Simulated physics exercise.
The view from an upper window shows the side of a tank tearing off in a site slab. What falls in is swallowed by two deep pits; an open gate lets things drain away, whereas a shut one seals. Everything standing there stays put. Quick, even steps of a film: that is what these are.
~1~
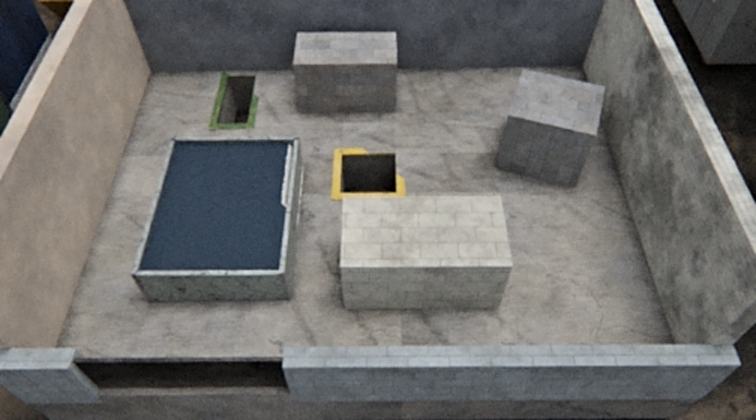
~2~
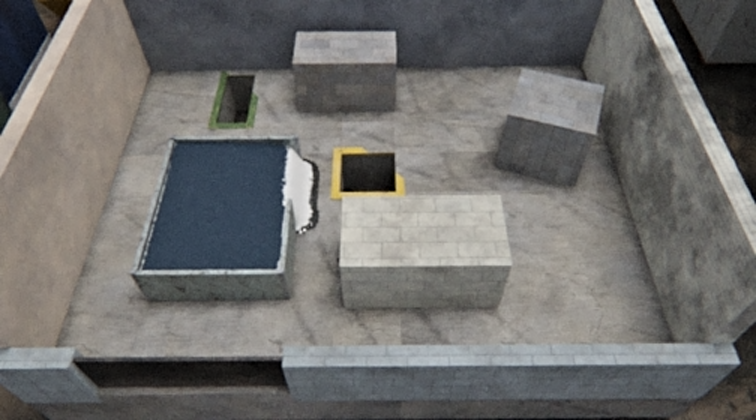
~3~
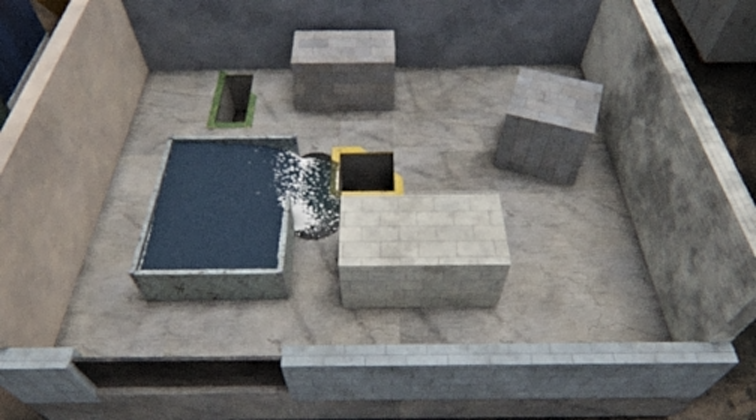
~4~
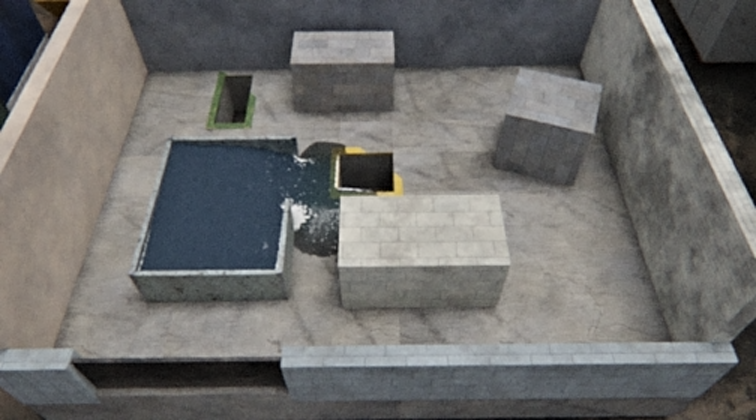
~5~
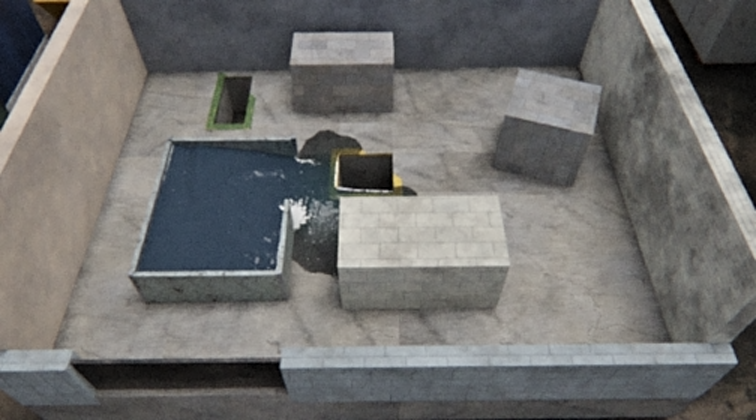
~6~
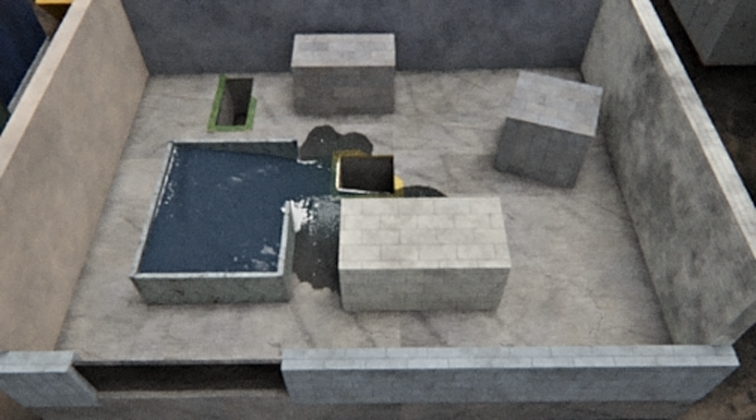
Water bursts from the right side of a tank and spreads around a yellow-edged pit.
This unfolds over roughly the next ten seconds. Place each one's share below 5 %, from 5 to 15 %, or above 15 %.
Placed: The gate lands below 5 %; the green pit lands below 5 %; the yellow pit lands above 15 %.
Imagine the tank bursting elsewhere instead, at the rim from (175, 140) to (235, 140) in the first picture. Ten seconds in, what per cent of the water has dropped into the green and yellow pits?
Per cent: Green 50, yellow 0.
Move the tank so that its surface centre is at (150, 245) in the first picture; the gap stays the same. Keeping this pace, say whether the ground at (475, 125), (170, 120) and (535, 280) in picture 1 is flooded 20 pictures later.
In order: Inundated, then unflooded, then unflooded.
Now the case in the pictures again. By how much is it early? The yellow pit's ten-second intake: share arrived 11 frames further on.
Near 45 %, I'd say.
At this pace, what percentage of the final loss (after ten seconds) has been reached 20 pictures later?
My guess would be around 60 percent.
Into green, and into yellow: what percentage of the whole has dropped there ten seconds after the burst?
Close to 0 per cent, and close to 50 per cent.
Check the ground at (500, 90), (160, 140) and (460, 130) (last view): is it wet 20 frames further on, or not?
Drenched; left dry; drenched.
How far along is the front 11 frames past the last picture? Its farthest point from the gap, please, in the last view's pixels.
Near (639, 269).
A moment on, water covers 15 % of the floor; the gate 0 %, the green pit 0 %, the yellow pit 12 %.
Next, water covers 25 % of the floor; the gate 0 %, the green pit 0 %, the yellow pit 22 %.
Then, water covers 30 % of the floor; the gate 0 %, the green pit 0 %, the yellow pit 31 %.
Later, water covers 50 % of the floor; the gate 0 %, the green pit 0 %, the yellow pit 41 %.
In the end, water covers 70 % of the floor; the gate 0 %, the green pit 0 %, the yellow pit 49 %.
